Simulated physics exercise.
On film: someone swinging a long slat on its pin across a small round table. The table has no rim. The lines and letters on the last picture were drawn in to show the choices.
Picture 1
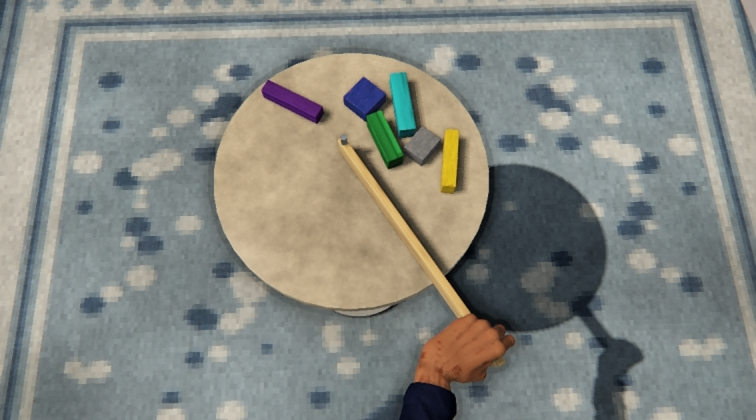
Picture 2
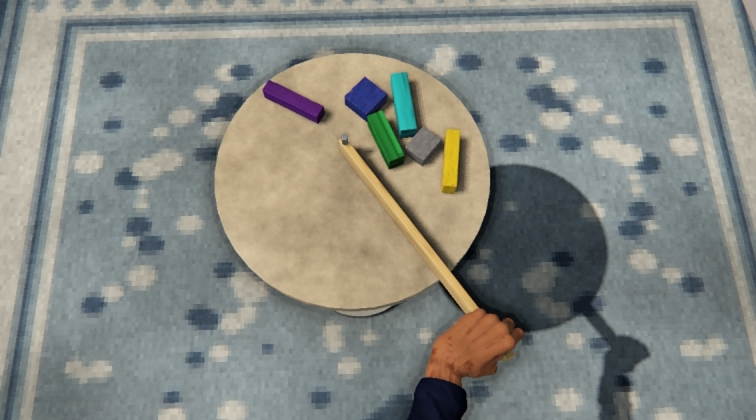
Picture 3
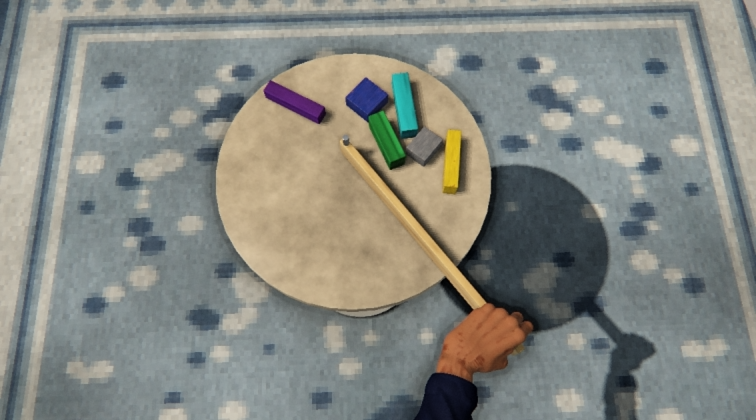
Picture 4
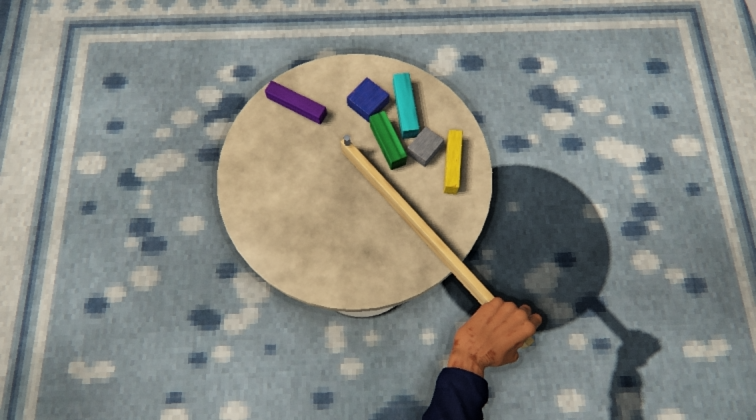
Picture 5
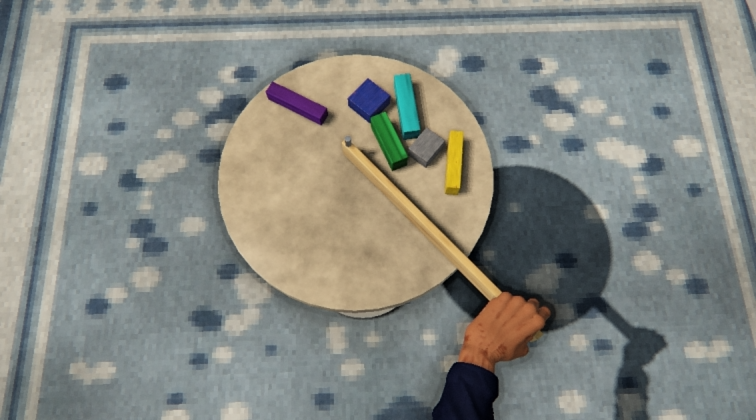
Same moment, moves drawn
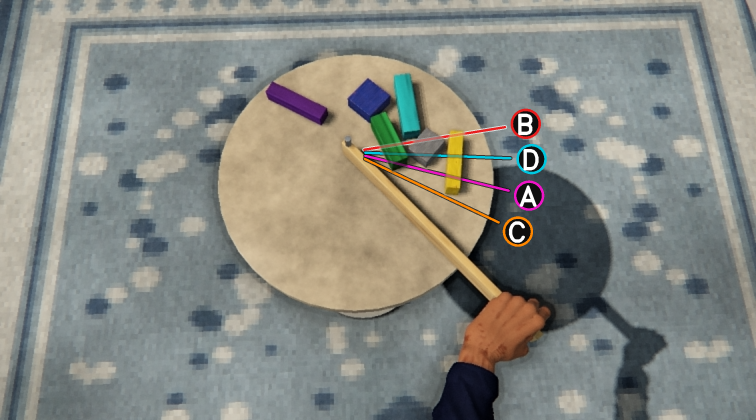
To begin with, a hand grips the near end of a long wooden slat pinned on a round table, with purple, blue, turquoise, green, grey and yellow blocks lying beyond it. The hand then swings the slat slowly a short way to the right and slightly upward, while the blocks stay in place on the tabletop.
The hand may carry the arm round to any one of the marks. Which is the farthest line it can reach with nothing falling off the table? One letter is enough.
At B, and not beyond.
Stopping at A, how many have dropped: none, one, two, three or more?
In all, none.
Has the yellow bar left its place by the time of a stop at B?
By then, yes.
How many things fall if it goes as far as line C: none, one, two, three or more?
By then, none.
On the marked copy, A at (436, 173); B at (435, 138); C at (431, 190); D at (437, 155).
With B. Early on, arm (426, 178); yellow bar (454, 163); purple stick (297, 103).
Further on, arm (434, 150); yellow bar (462, 128); turquoise stick (407, 104).
At the end, arm (432, 131); yellow bar (460, 102); turquoise stick (404, 90); nothing has fallen.
As for the rest, A is safe but short; C is safe but short; D is safe but short.
